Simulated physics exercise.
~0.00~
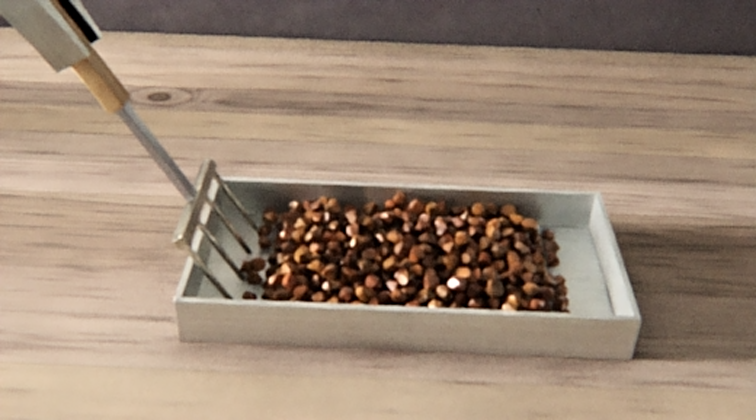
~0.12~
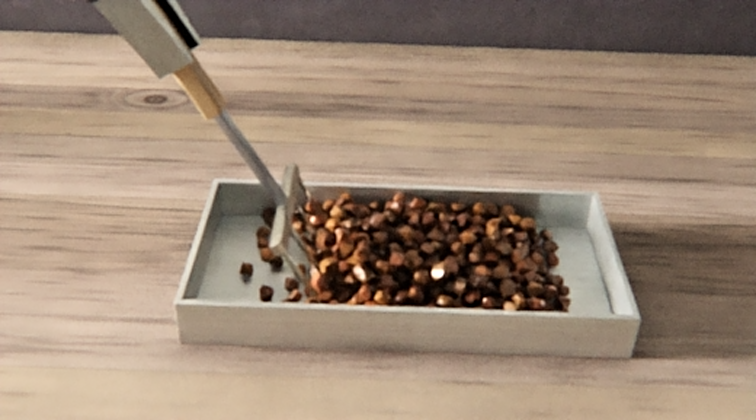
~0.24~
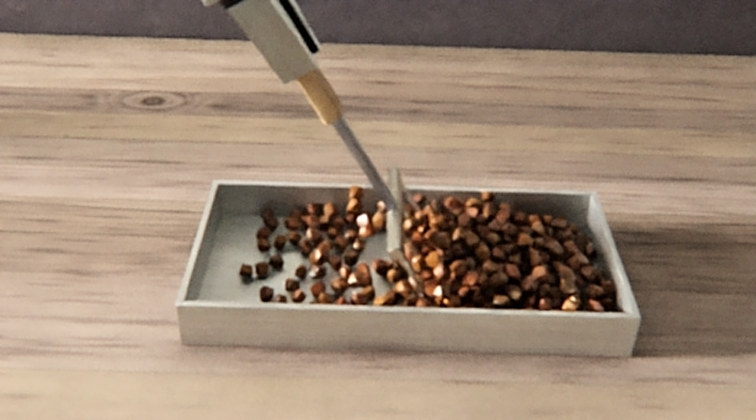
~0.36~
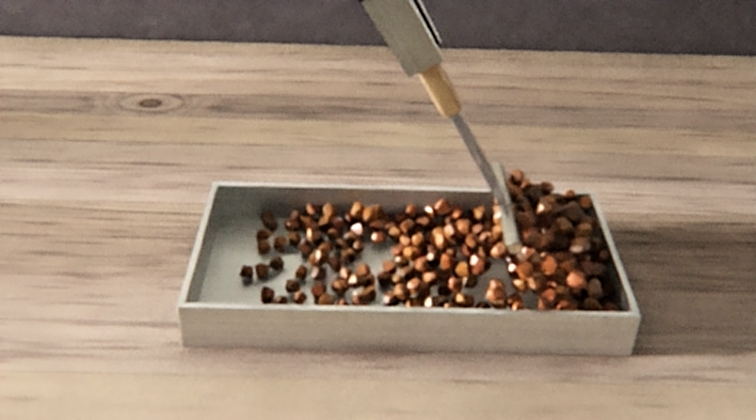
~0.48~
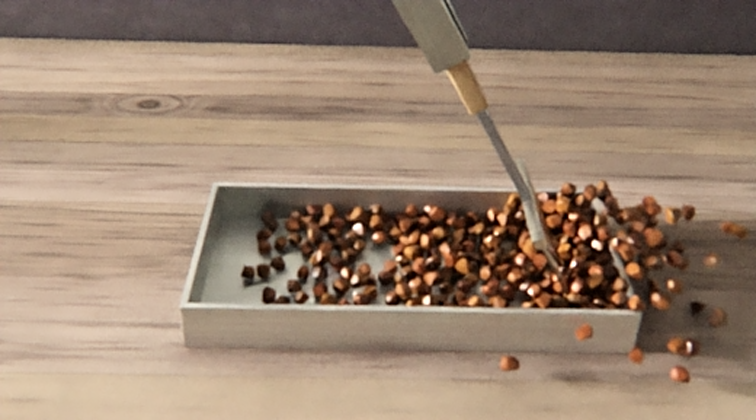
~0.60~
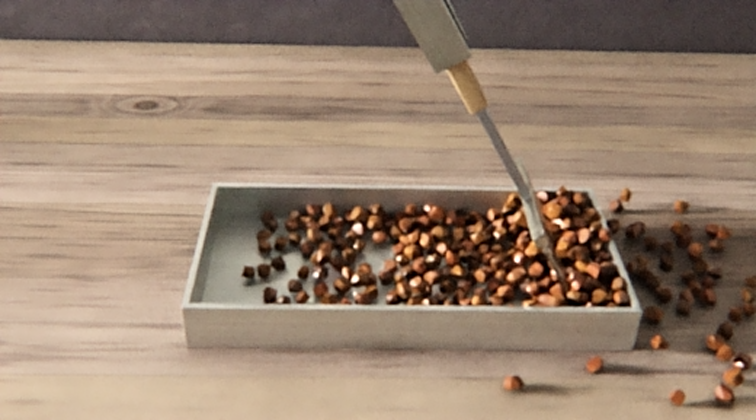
Reddish-brown pellets being raked rightward along a pale tray by a robotic arm, piling up and partly spilling over the right end onto the wooden table.
